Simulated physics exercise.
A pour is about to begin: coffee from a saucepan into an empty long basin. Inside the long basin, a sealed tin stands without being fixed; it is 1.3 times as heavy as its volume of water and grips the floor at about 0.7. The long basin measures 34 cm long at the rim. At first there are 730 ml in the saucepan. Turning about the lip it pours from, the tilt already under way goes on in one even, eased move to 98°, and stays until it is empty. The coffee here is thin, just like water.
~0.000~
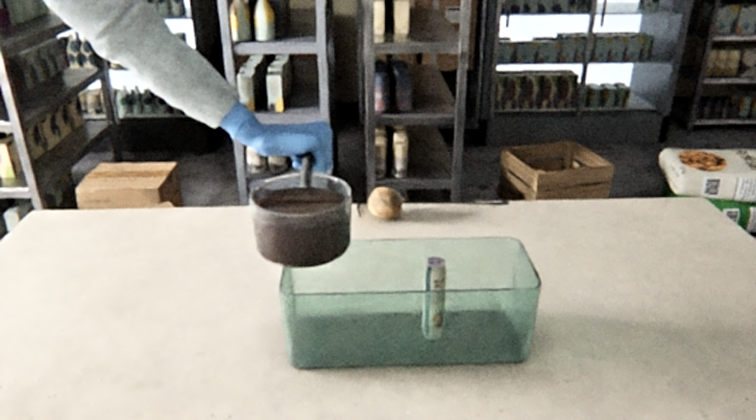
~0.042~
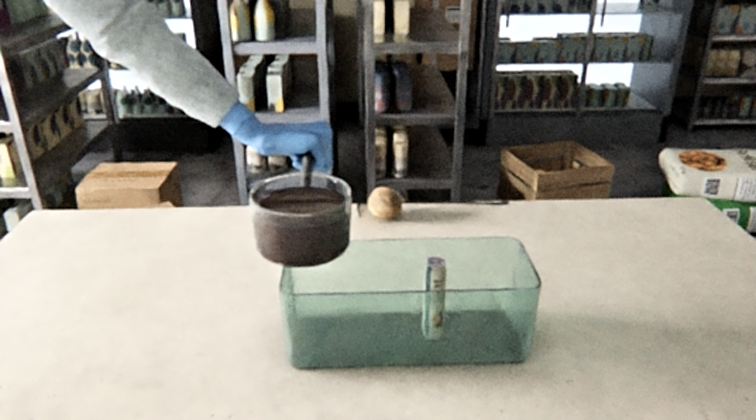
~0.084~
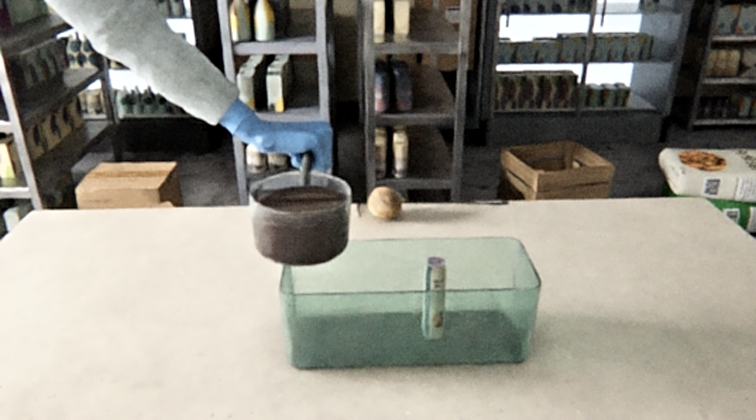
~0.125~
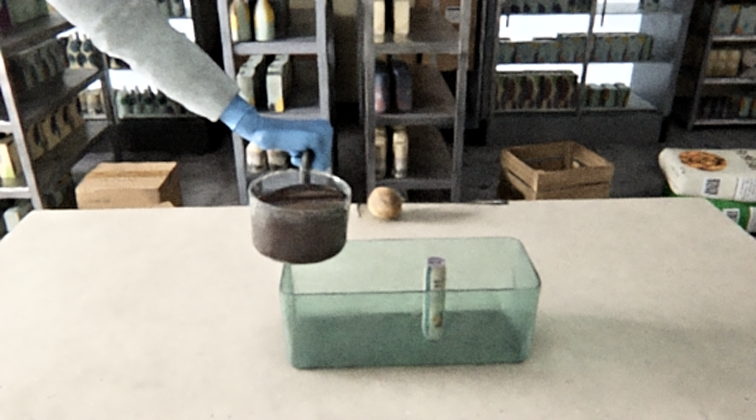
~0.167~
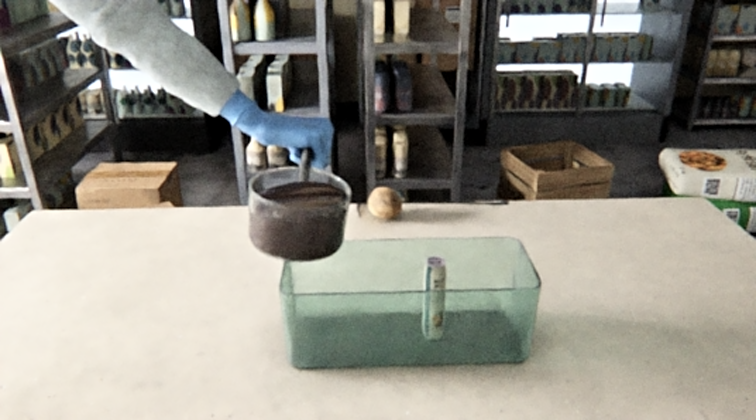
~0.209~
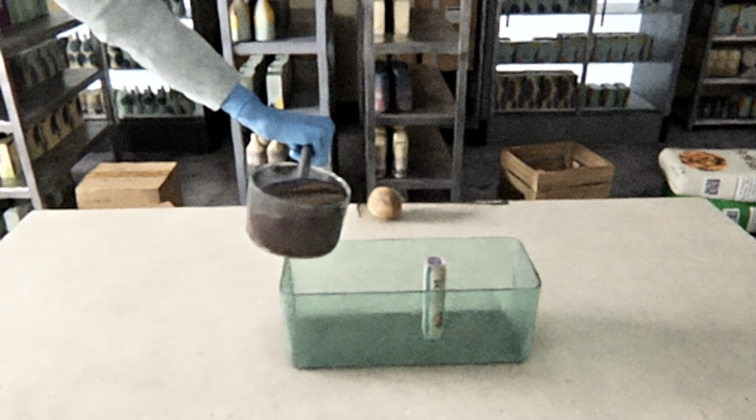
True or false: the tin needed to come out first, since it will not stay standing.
True.
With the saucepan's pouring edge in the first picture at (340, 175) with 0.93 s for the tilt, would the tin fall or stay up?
Result: Tin tipped over.
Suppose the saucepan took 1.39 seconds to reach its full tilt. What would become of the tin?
Result: Tin upright.
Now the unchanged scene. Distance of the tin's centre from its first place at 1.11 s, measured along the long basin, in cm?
Roughly 5 cm.
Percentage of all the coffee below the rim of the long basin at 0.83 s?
Looks like about 58 % of the whole amount.
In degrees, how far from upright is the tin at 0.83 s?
Looks like some 0 degrees from vertical upright.
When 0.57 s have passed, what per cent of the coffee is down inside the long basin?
About 3 per cent.
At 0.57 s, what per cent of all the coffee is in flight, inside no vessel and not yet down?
Roughly 26 %.
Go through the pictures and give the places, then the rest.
Tilt 0°; pouring edge (351, 193); surface from (255, 205) to (349, 203); the long basin's rim runs from (284, 268) to (530, 262); the tin's top is at (436, 265), in the first picture.
Tilt 1°; pouring edge (350, 193); surface from (255, 205) to (349, 202), in the second picture.
Tilt 2°; pouring edge (350, 193); surface from (254, 204) to (349, 201), in the third picture.
Tilt 5°; pouring edge (350, 194); surface from (254, 203) to (348, 198), in the fourth picture.
Tilt 8°; pouring edge (350, 194); surface from (253, 200) to (348, 196), in the fifth picture.
Tilt 12°; pouring edge (350, 194); surface from (251, 196) to (347, 194), in the sixth picture.
After 0.57 s the tilt is 68° and 72 per cent is still to pour; the tin stands where it began.
After 0.83 s the tilt is 96° and 16 per cent is still to pour; the tin stands where it began.
After 1.11 s the tilt is 98° and 2 per cent is still to pour; the tin leans 42°.
After 1.41 s the tilt is 98° and 0 per cent is still to pour; the tin lies on its side.
In the end the tin lies on its side.
